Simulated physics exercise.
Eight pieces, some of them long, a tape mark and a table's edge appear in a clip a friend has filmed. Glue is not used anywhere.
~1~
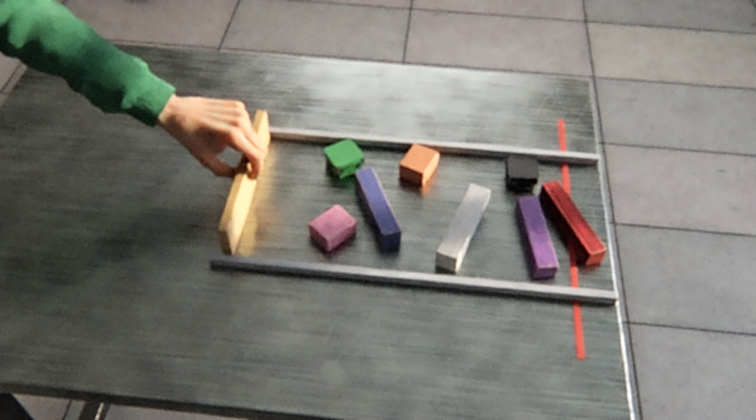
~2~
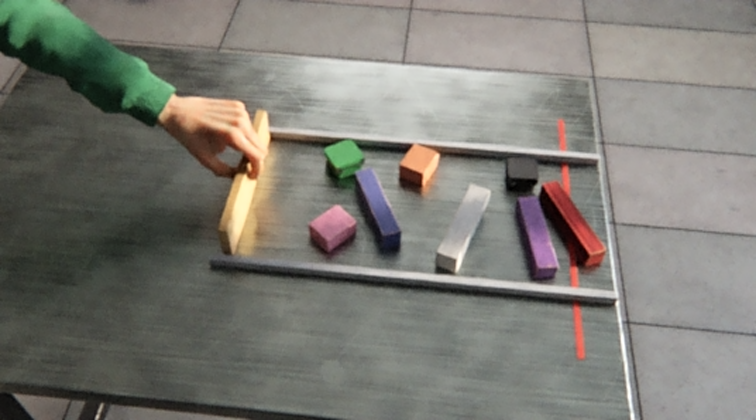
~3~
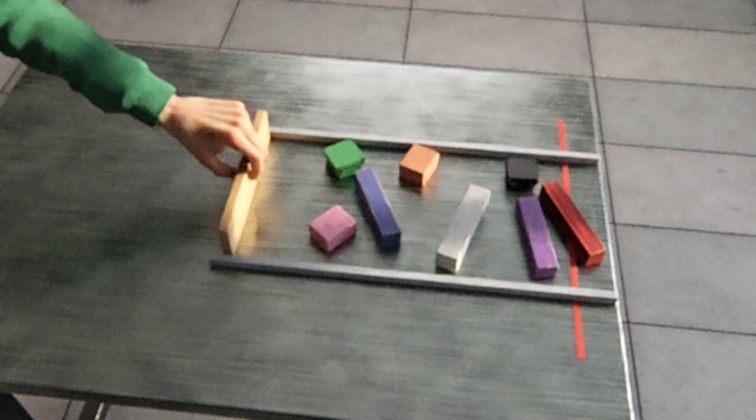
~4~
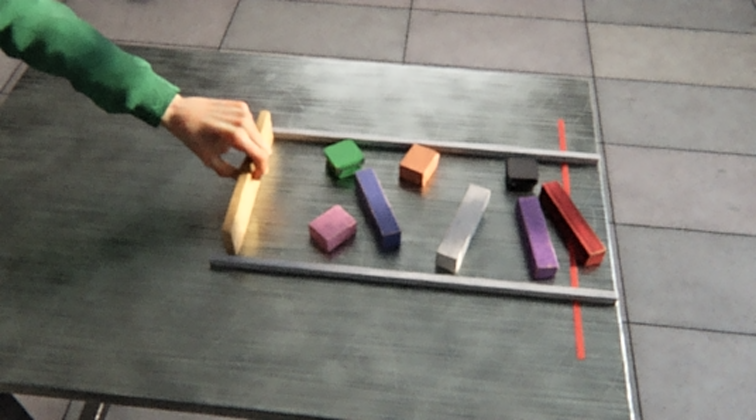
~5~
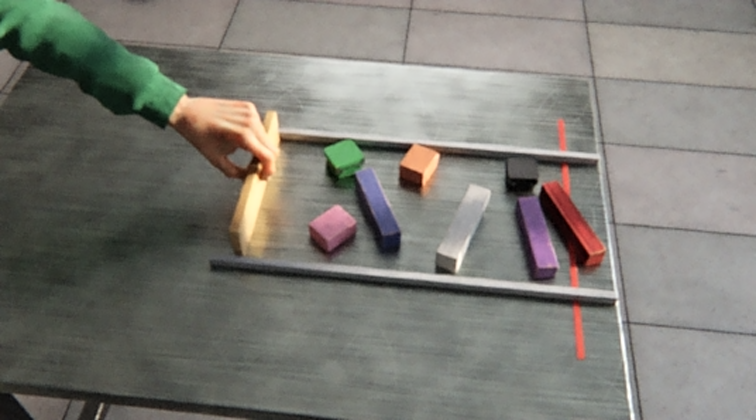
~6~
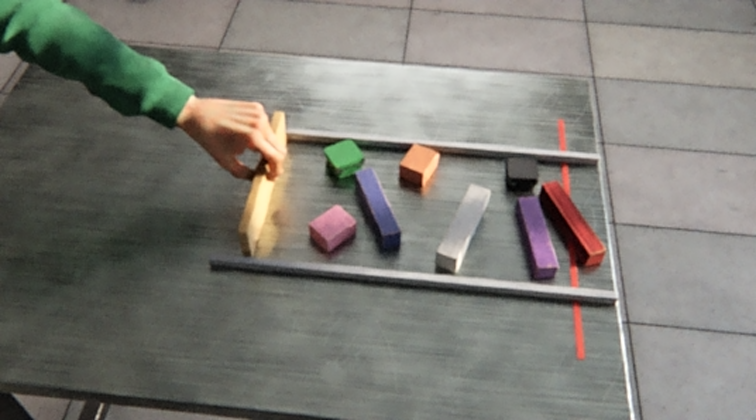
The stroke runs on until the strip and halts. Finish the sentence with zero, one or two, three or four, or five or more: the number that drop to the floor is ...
The number that drop to the floor is five or more.
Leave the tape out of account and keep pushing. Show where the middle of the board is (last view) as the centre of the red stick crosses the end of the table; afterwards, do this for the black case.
Red stick over the end: About (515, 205). Black case over the end: About (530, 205).
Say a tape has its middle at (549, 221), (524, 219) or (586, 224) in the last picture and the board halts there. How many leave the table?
Try by try, 3, 1 and 6.
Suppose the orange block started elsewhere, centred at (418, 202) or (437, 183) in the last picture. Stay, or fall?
From the two starts it leaves the top; it leaves the top.
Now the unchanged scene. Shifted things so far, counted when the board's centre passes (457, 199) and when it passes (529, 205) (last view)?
The first number is 7, the next one 8.
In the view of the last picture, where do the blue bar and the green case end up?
Close to (600, 217); the other close to (583, 173).
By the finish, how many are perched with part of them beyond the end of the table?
Overhanging ones - 1.
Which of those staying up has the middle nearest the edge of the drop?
Closest at the end: The blue bar.
Soon after, none off yet; red stick at rest near (571, 222); purple bar at rest near (536, 236); black case at rest near (521, 174).
At rest, the number that fall off is five or more; fallen, orange block, white bar, black case, purple bar and red stick.
